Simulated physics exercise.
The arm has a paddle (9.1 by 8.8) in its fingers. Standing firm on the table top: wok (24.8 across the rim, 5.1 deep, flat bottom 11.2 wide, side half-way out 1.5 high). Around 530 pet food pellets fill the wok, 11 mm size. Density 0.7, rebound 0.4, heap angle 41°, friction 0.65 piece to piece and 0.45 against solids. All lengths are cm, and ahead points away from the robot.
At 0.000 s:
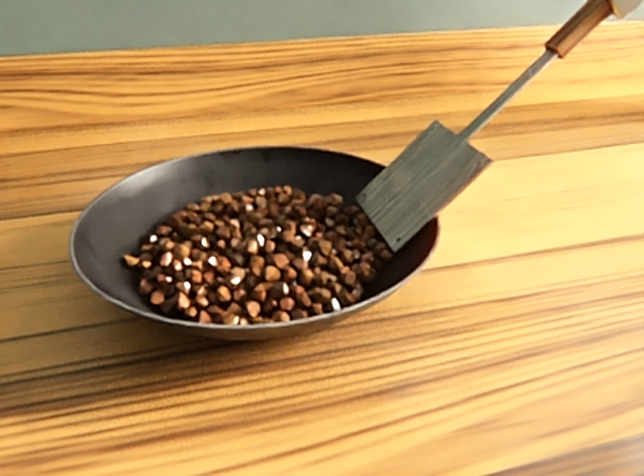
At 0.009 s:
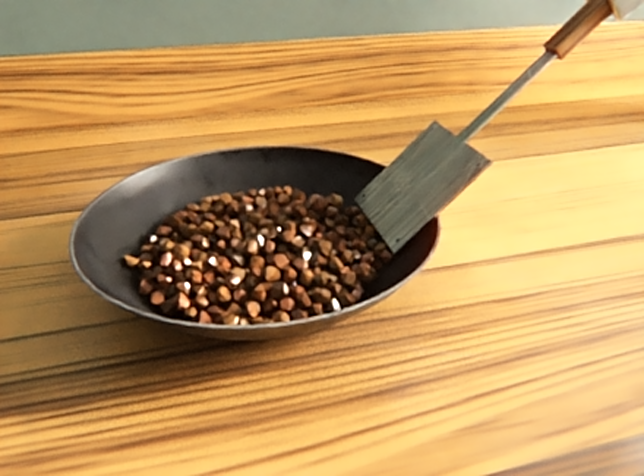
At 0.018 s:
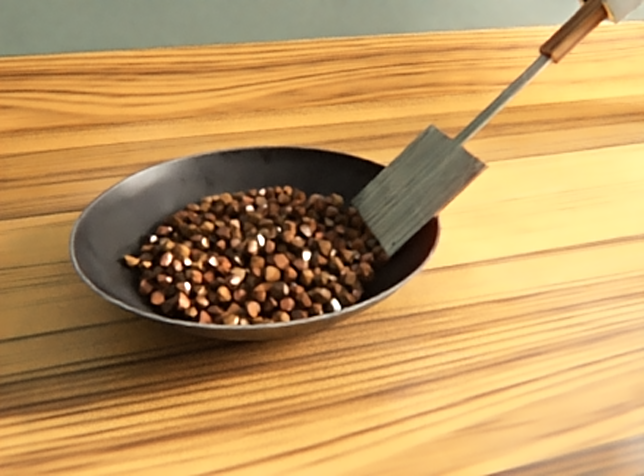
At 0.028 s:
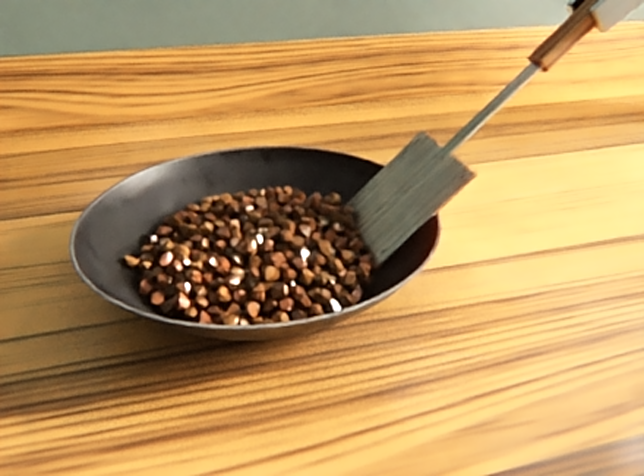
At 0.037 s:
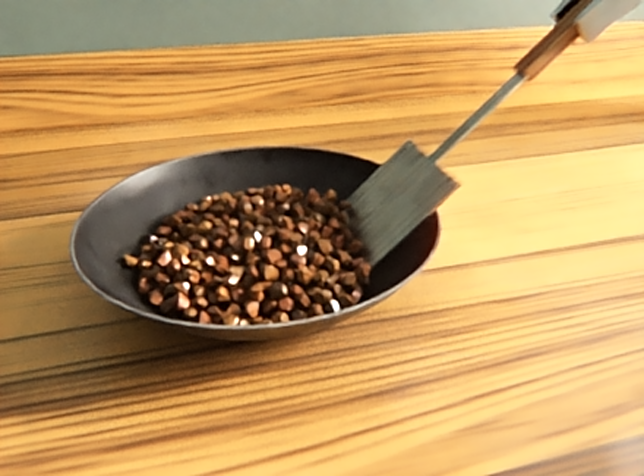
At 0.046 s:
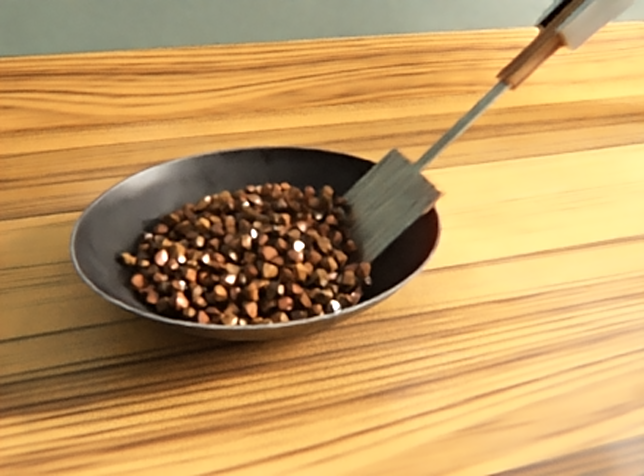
A dark, shallow wok heaped with small brown pellets sits on a striped yellow-brown wooden table top, seen from above at an angle, with a grey-green strip behind. A flat grey paddle with a thin shaft and brown handle, held by a partly visible gripper at upper right, slants into the wok's right side. The paddle slides slightly left and down, nudging the pellets, while the wok and camera stay still.
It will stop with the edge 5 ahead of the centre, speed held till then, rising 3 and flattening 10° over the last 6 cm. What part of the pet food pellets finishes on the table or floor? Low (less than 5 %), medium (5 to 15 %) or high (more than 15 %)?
Answer: High; more than 15 % of the pet food pellets finish on the table or floor.
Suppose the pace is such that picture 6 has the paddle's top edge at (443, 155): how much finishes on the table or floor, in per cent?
About 5 per cent.
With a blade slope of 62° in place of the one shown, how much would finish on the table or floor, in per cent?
It would be near 30 per cent.
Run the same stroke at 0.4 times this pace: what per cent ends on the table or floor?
About 5 per cent.
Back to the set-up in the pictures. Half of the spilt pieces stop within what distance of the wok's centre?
About 22 cm.
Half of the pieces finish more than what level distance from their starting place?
Roughly 6 cm.
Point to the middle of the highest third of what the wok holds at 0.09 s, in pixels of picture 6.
Near (223, 224).
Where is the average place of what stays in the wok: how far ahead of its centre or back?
Roughly 4.5 cm ahead.
After 0.07 s, sloping 43°, highest piece 6 above the table; 532 in the wok.
After 0.09 s, sloping 40°, highest piece 7 above the table; 532 in the wok.
After 0.30 s, sloping 33°, highest piece 7 above the table; 406 in the wok, 82 on the table or floor, 44 on the blade or in flight.
After 1.35 s, sloping 33°, highest piece 6 above the table; 404 in the wok, 128 on the table or floor.
In the end, 404 in the wok, 128 on the table or floor. That is 24 % on the table or floor.
